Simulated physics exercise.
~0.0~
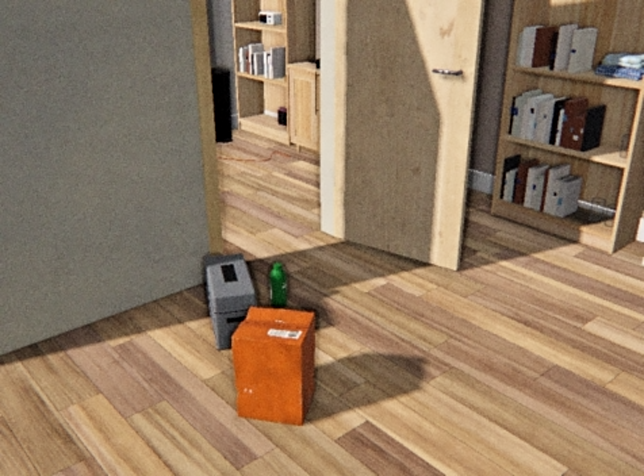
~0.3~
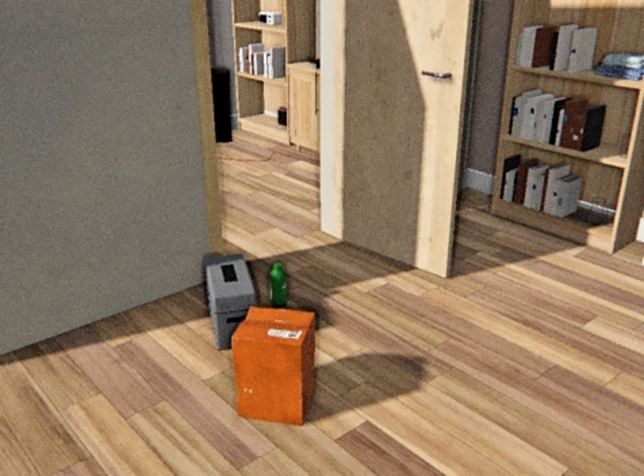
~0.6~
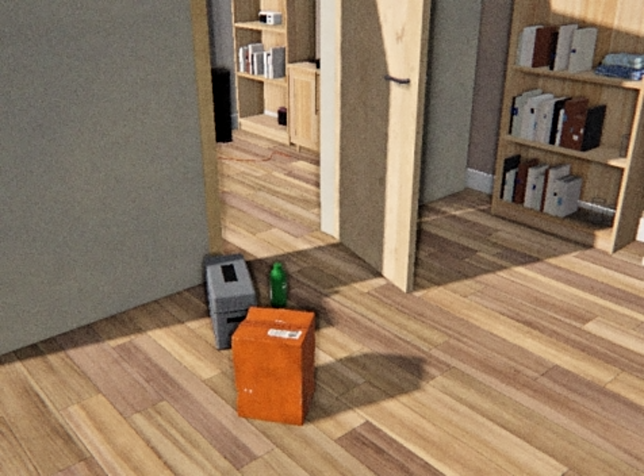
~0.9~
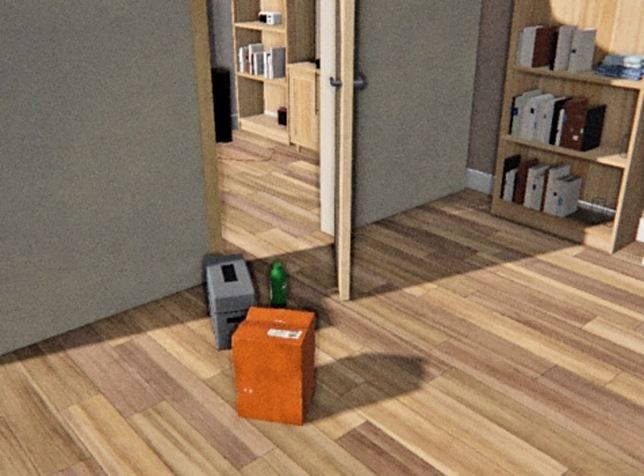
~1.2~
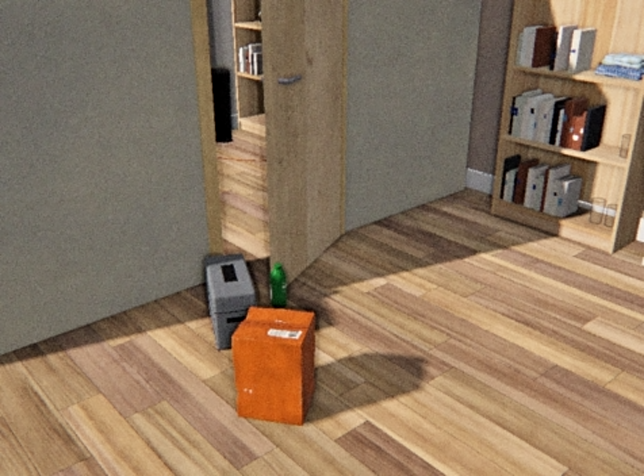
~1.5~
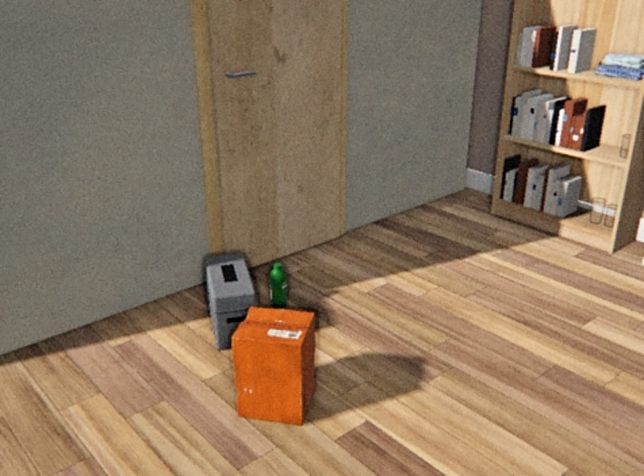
A wooden door stands wide open in a grey wall, seen from slightly above in a sunlit room with a plank floor. Near the doorway, left of centre, sit an orange box in front, a grey toolbox behind it to the left and a small green bottle, while a bookcase stands at the right. The door swings to the left, turning edge-on and narrowing the view of the shelves in the next room. It passes behind the bottle and toolbox without disturbing them. Finally it settles into its frame, fully shut, with all three objects still in place.
